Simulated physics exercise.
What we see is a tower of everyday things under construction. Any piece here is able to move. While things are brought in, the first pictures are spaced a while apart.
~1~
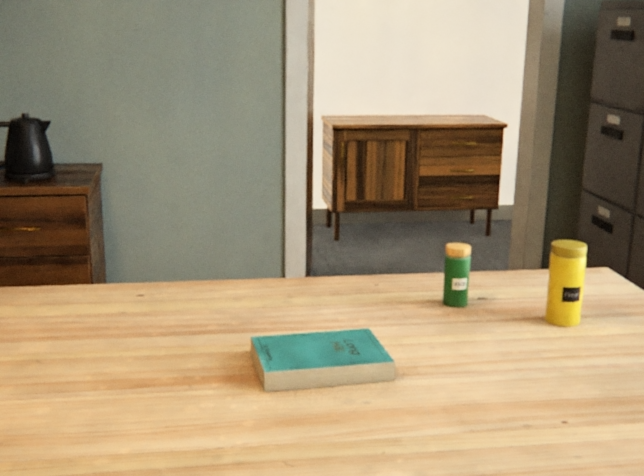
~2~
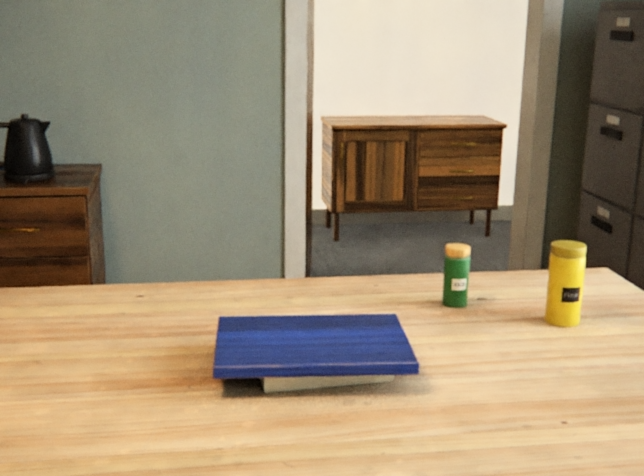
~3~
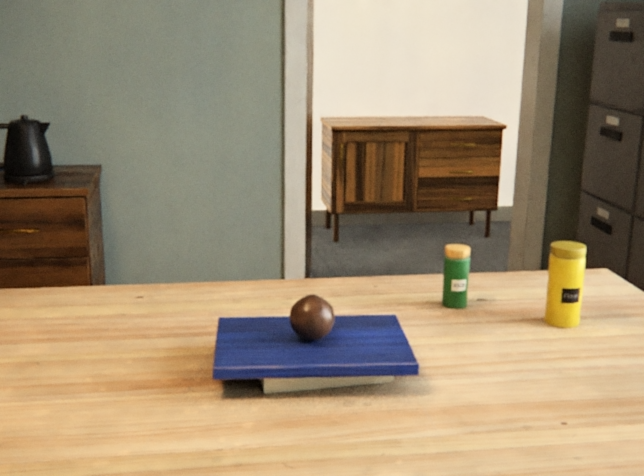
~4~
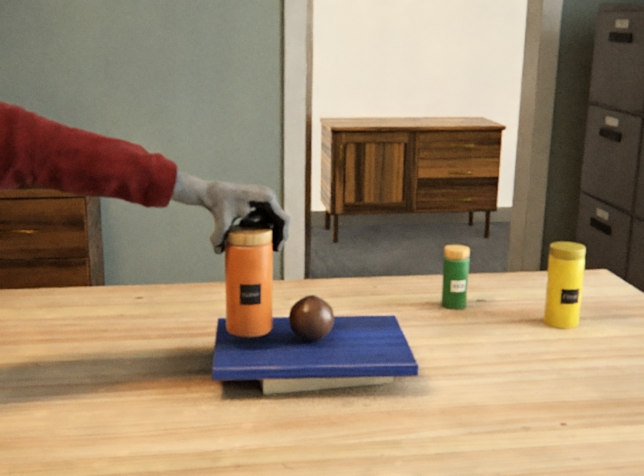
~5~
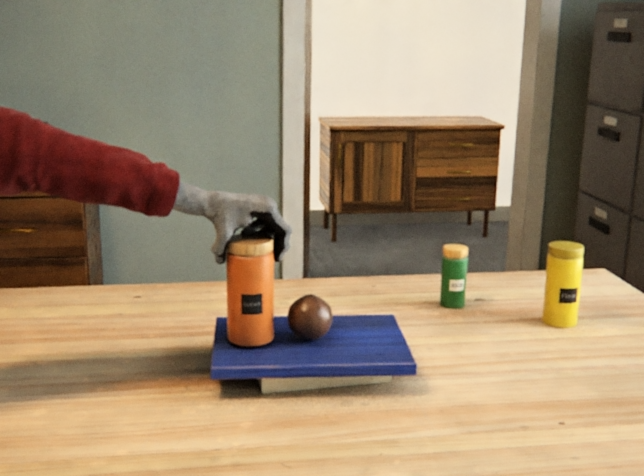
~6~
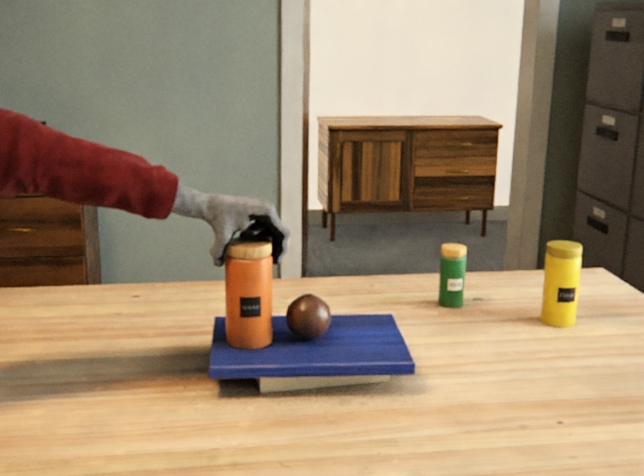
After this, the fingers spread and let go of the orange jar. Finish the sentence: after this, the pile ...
After this, the pile stays put.
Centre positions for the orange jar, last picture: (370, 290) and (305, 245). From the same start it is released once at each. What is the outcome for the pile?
First, it stays up; second, it loses its balance.
Then, 0.60 s after the last picture, nothing has stirred.
Then, 1.60 s after the last picture, orange jar resting near (249, 292).
At rest, all 6 in place. Seen from the same camera at the end, orange jar near (248, 292). The pile keeps its balance.
